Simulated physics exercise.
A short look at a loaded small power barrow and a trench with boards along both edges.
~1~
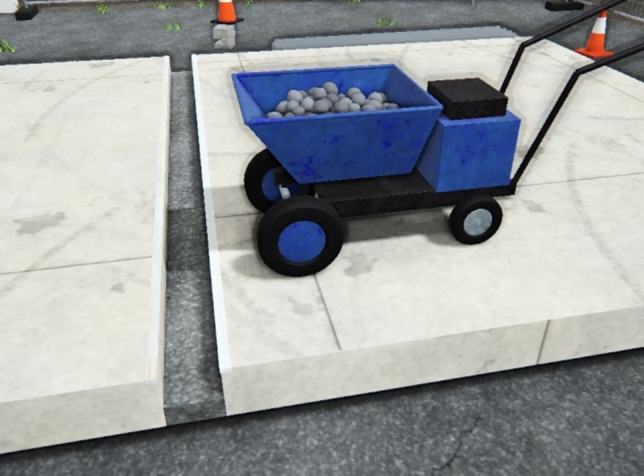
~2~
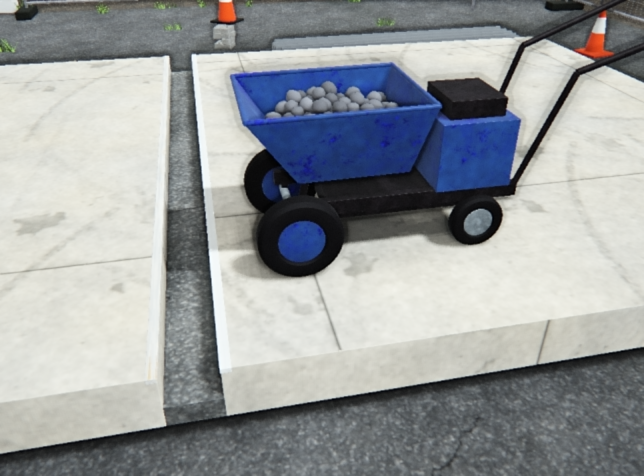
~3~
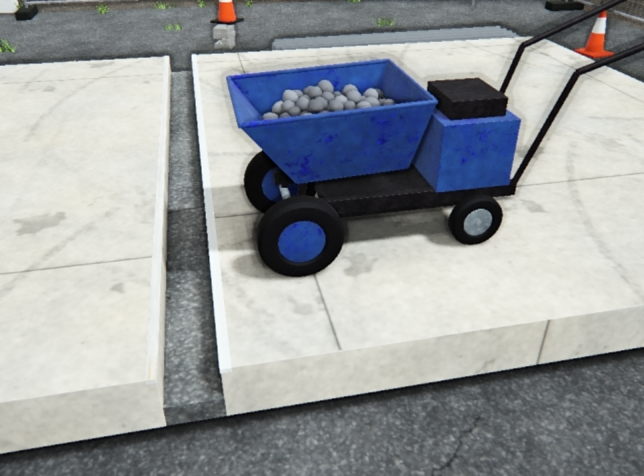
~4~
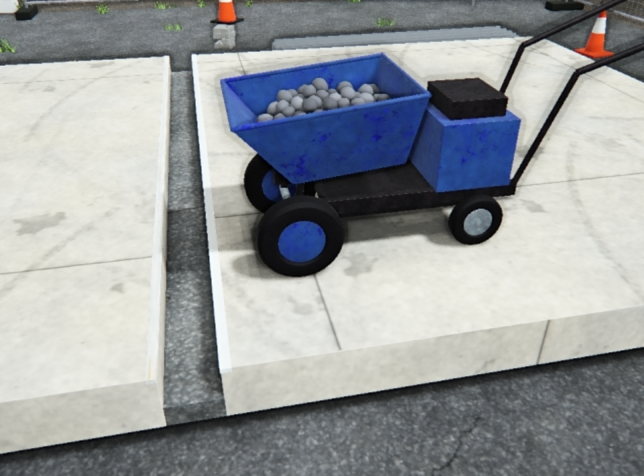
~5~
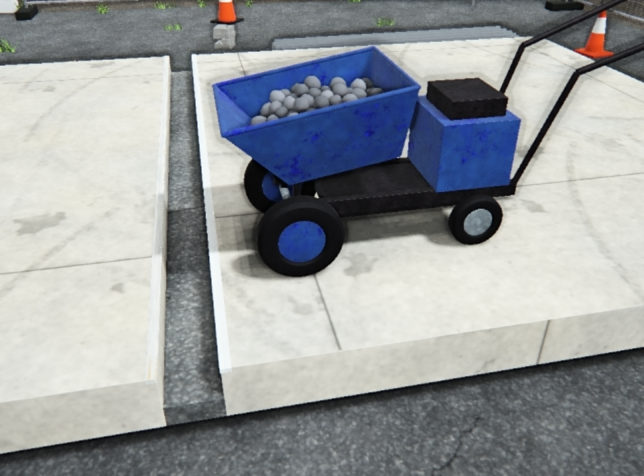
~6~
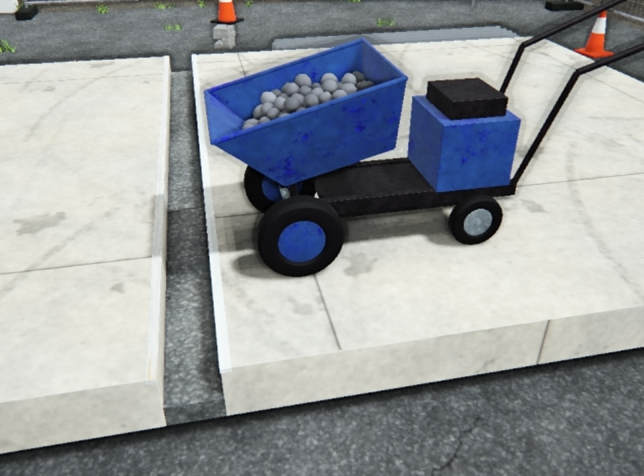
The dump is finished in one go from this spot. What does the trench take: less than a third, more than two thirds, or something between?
The trench takes less than a third.
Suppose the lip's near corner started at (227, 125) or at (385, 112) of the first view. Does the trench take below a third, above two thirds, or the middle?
First under a third, then under a third.
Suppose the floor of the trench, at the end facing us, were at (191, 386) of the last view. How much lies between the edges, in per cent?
Roughly 10 in a hundred.
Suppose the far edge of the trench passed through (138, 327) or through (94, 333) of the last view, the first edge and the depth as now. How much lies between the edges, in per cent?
About 30 and 90 per cent.
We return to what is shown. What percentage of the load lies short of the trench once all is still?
Roughly 0 in a hundred.
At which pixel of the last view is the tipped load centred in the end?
Roughly at (112, 256).
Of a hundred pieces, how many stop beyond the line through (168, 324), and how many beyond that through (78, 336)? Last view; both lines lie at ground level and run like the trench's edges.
In turn 60 and 20 in a hundred.
Shortly afterwards, skip tipped steeply; the whole lot in the skip.
Next, skip tipped right over; the bulk in the skip; near a quarter beyond it.
Some moments later, skip tipped right over; near a third in the skip; a little in or heaped over the trench; near half beyond it.
In the end, skip tipped right over; near a third in the skip; a little in or heaped over the trench; near half beyond it.
